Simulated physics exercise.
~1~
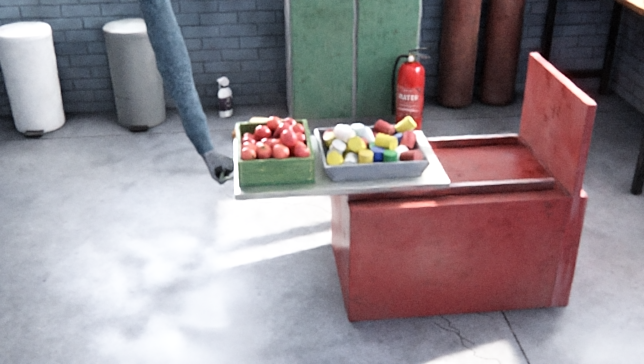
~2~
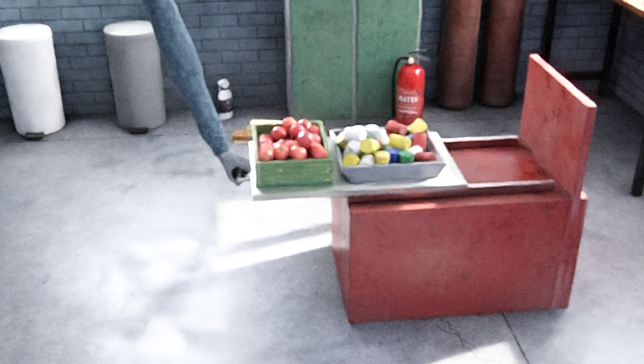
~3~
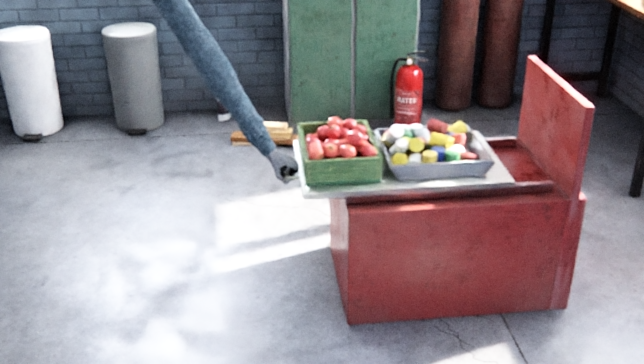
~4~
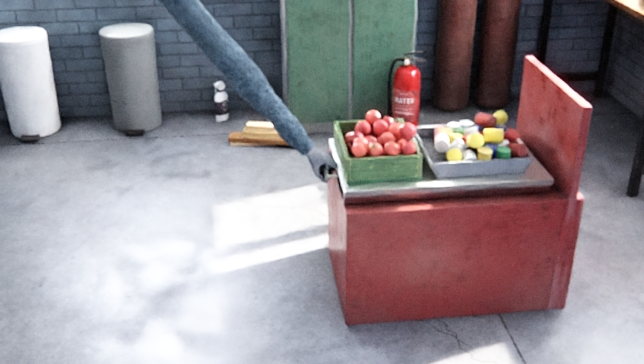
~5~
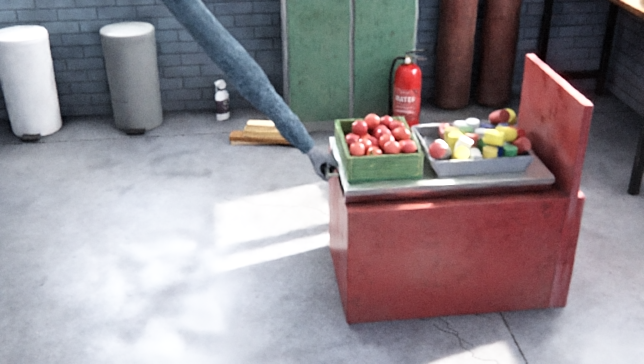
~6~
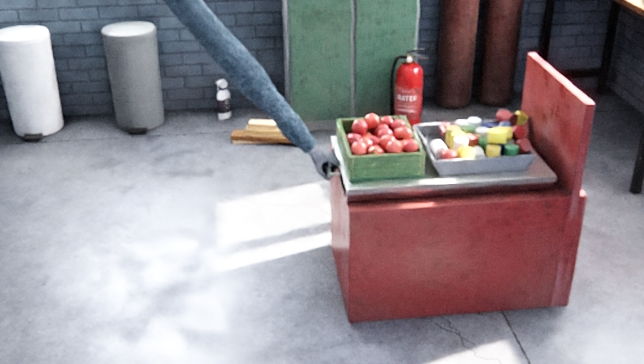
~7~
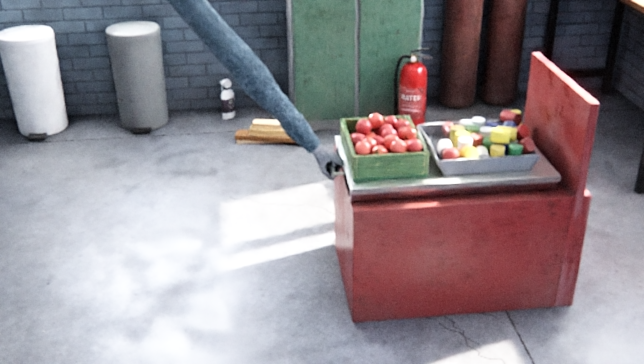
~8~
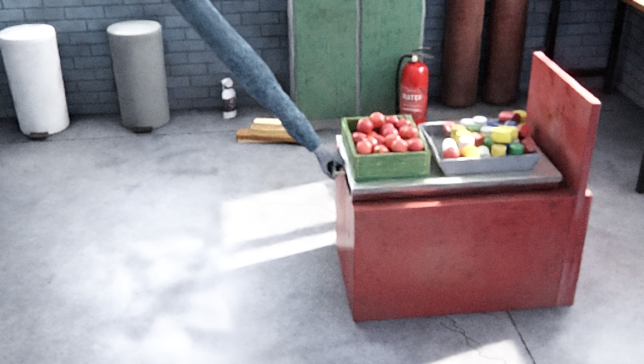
Tray with green tote of tomatoes and grey tote of coloured jars sliding right, arm alongside, stopping by red back panel.
